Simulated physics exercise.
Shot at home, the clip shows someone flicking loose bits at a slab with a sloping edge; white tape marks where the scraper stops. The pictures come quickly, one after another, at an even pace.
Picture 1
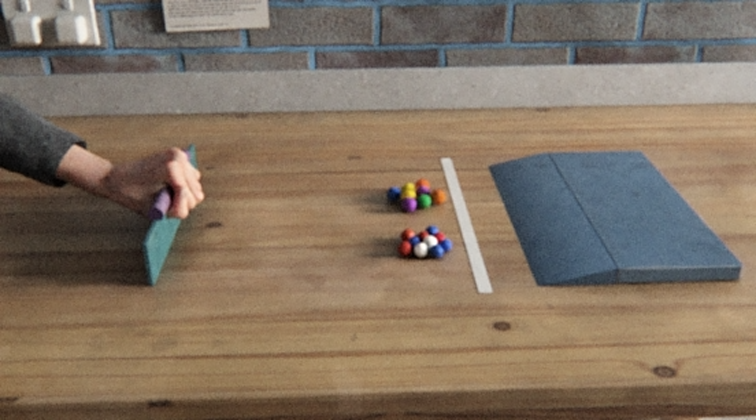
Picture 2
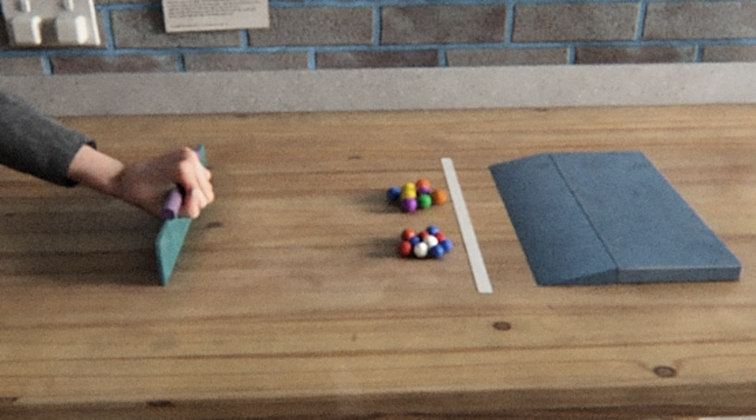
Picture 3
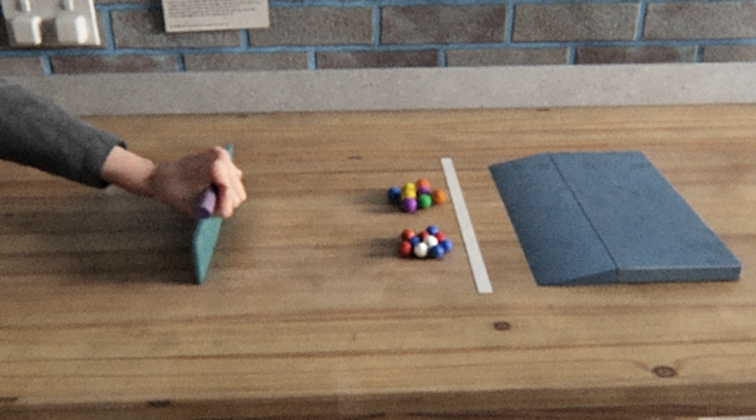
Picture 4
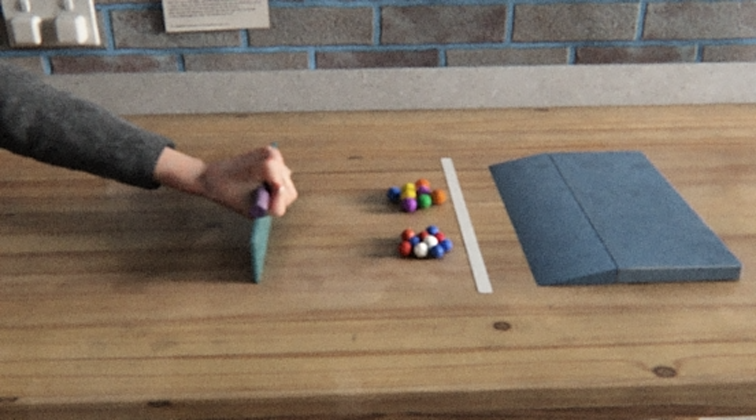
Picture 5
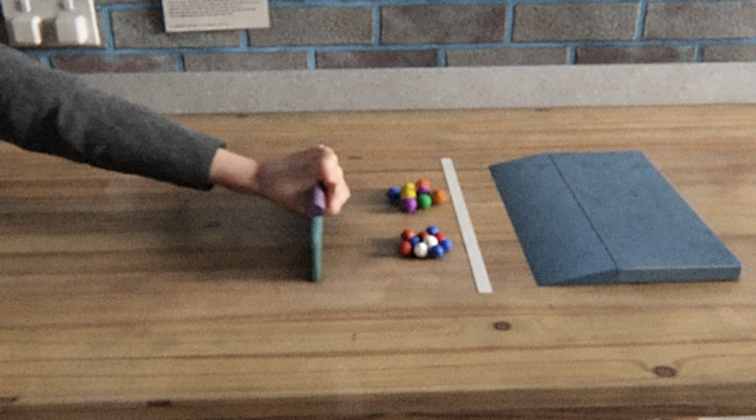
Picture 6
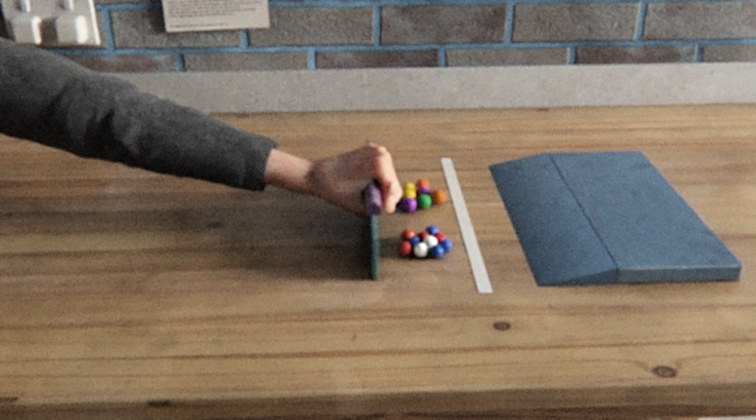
To begin with, a hand holds a green scraper upright at the left of a wooden table, away from two clusters of small colourful balls, a white tape strip and a blue sloped slab. The hand then slides the scraper steadily rightward until it is close beside the unmoved clusters.
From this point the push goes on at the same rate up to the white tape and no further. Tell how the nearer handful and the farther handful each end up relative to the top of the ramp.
The nearer handful ends up partly or wholly over. The farther handful ends up partly or wholly over.
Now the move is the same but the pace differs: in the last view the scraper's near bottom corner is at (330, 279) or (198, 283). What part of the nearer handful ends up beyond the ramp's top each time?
About 90 percent in the first try, about 0 percent in the second.
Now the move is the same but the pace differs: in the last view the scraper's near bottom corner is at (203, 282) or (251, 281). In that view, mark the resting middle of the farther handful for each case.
Try 1 about (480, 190); try 2 about (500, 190).
Then, 0.07 s past the last view, scraper still moving, near (435, 182); nearer handful all short of the ramp; farther handful all short of the ramp.
Then, 0.16 s past the last view, scraper stopped at the white tape; nearer handful most on the ramp, about a quarter short of the ramp; farther handful most on the ramp, about a quarter short of the ramp.
Then, 0.44 s past the last view, scraper stopped at the white tape; nearer handful all past the top; farther handful all past the top.
Finally, scraper stopped at the white tape; nearer handful all past the top; farther handful all past the top.
